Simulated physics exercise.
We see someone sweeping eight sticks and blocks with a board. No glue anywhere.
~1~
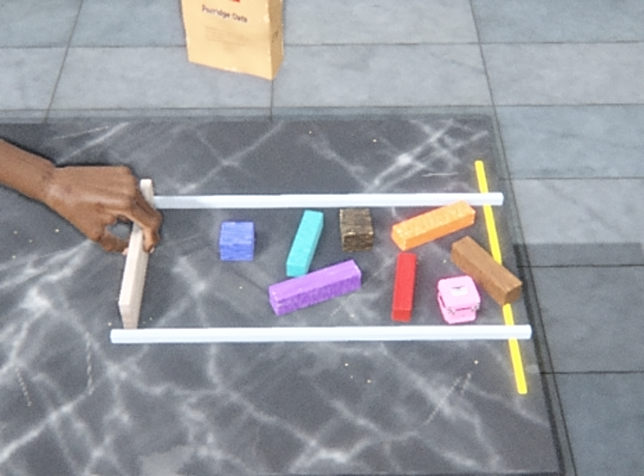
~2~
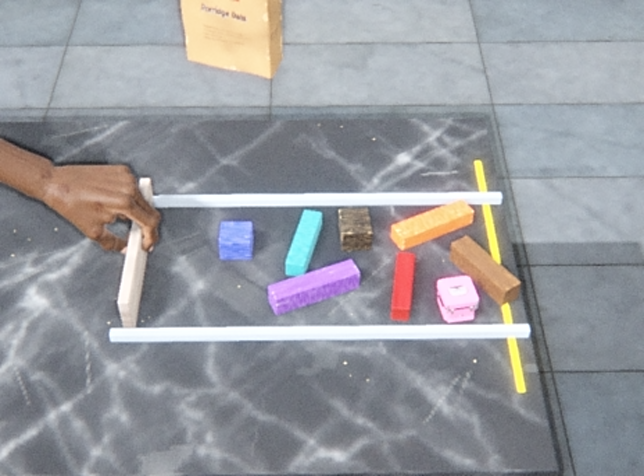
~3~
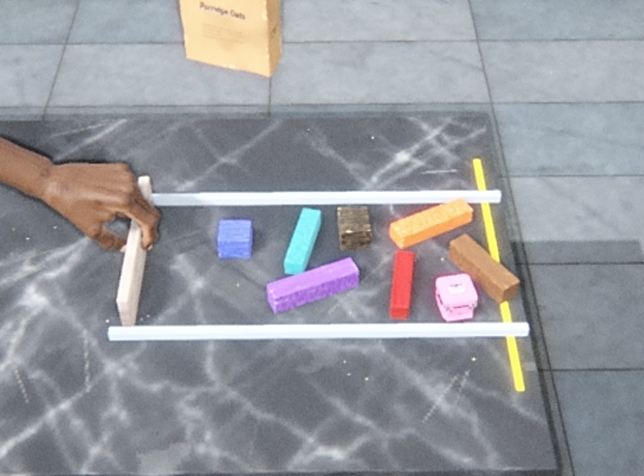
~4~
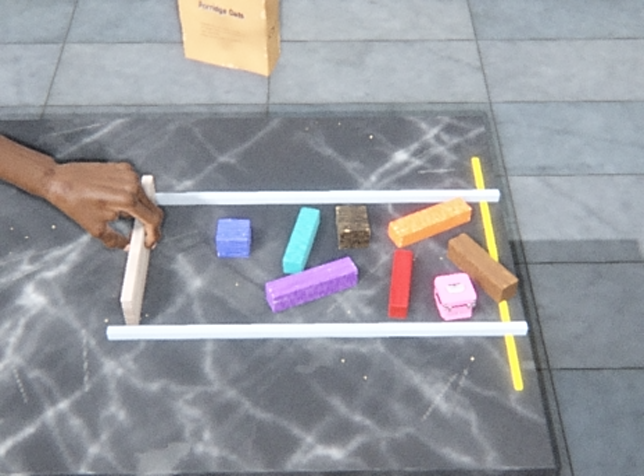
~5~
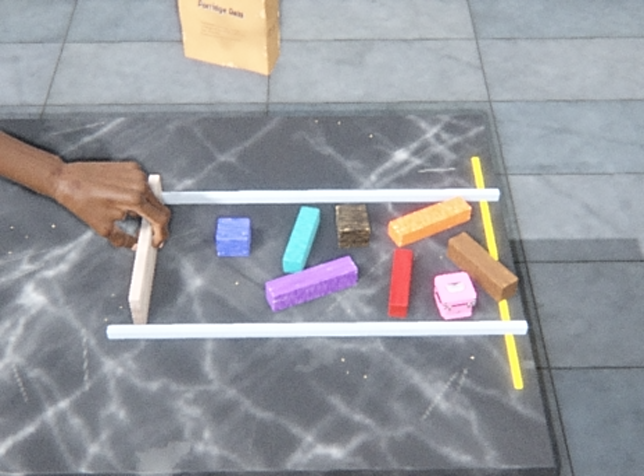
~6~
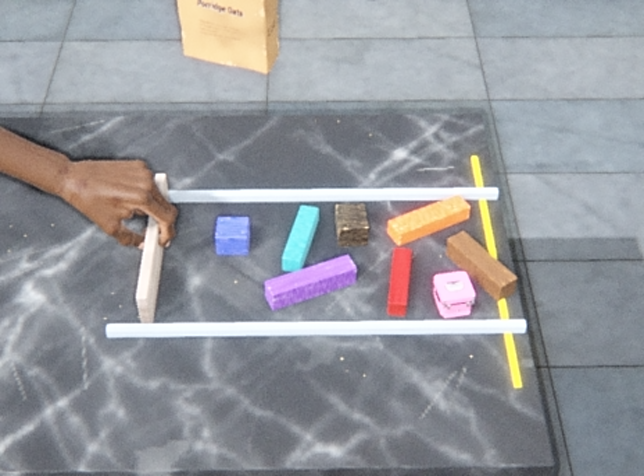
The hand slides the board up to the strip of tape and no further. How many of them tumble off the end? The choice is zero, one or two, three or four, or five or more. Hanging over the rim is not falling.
The number that fall off is five or more.
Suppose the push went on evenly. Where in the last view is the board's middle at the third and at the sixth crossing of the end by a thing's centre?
Near (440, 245) and (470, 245).
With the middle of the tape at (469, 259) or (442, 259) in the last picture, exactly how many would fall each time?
In that order 4 and 2.
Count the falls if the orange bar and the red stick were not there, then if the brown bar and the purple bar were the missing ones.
First 5, then 5.
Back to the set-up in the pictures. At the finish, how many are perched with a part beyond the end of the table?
1 of them.
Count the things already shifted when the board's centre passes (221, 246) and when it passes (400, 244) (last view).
At the one place 1, at the other 8.
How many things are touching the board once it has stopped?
The number is 1.
A little later, none off yet; brown bar at rest near (481, 266); pink case at rest near (453, 295); orange bar at rest near (429, 220).
Next, none off yet; brown bar at rest near (481, 266); pink case at rest near (454, 295); orange bar shifted a little near (467, 217).
Later still, one off so far; brown bar tilted well over near (537, 279); pink case shifted well along near (518, 304); orange bar dropping near (513, 299).
When it is over, the number that fall off is five or more; down, turquoise bar, purple bar, black block, red stick, orange bar, pink case and brown bar.
